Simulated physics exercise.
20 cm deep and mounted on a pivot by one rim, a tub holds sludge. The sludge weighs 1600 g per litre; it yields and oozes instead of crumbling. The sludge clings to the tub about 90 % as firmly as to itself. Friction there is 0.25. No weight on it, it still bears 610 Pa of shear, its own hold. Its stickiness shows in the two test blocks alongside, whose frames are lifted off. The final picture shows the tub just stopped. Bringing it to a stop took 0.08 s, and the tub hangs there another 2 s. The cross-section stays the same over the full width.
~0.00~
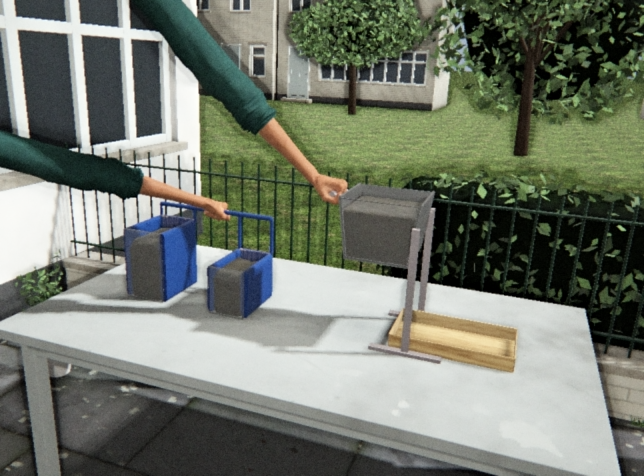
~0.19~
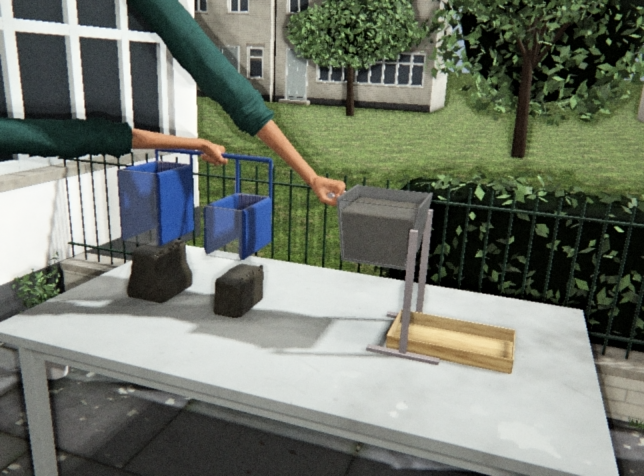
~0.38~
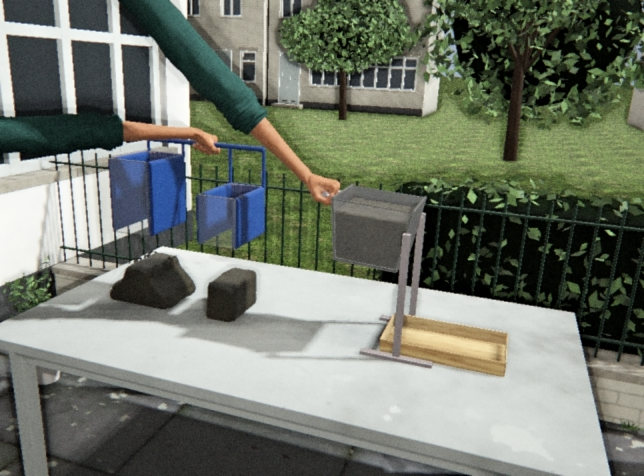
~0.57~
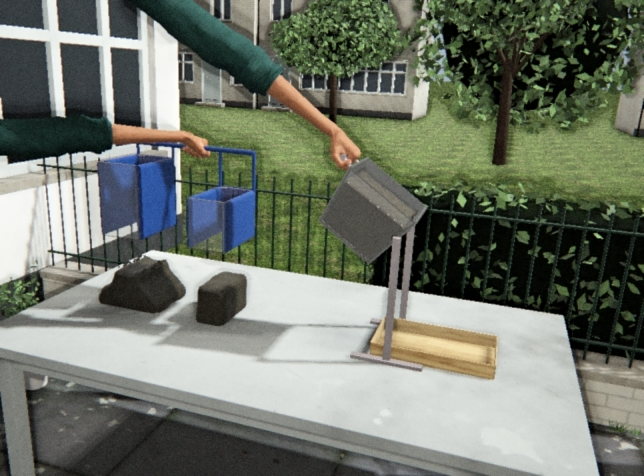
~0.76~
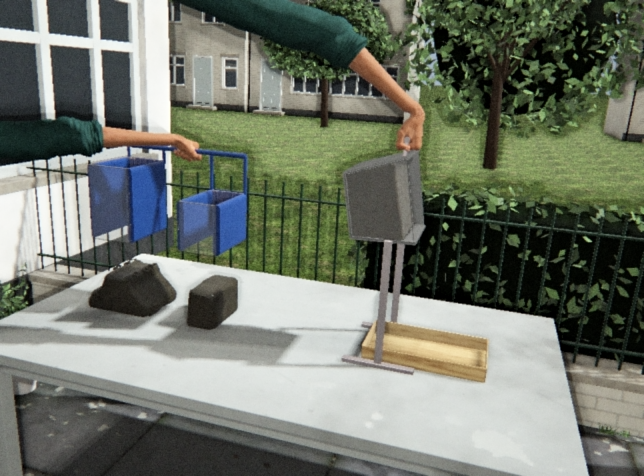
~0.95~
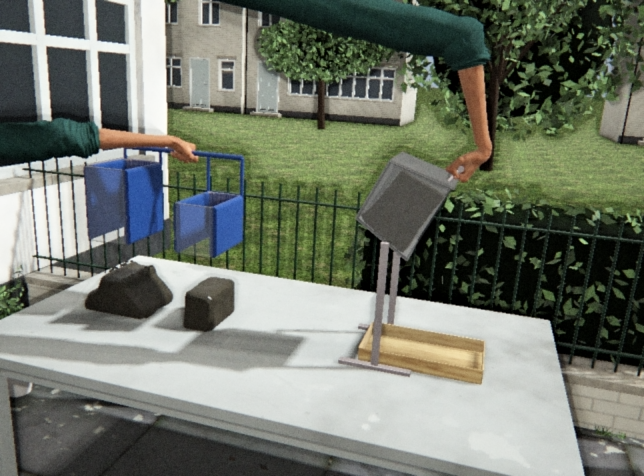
In the video, one hand lifts two joined blue molds off dark blocks on a white table, and the taller left block slumps; the other hand then rotates a gray tub of sludge on a stand rightward past its side.
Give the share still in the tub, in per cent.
0 %.
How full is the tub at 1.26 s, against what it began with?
About 0 %.
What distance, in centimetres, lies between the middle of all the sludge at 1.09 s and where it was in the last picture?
Displacement noted: Approx. 13 cm... about that.
After 1.09 s, the tub is at 116 degrees and holds 41 %.
After 1.26 s, the tub is at 116 degrees and holds 0 %.
After 1.43 s, the tub is at 116 degrees and holds 0 %.
After 1.60 s, the tub is at 116 degrees and holds 0 %.
After 2.95 s, at the end, the tub is at 116 degrees and holds 0 %.
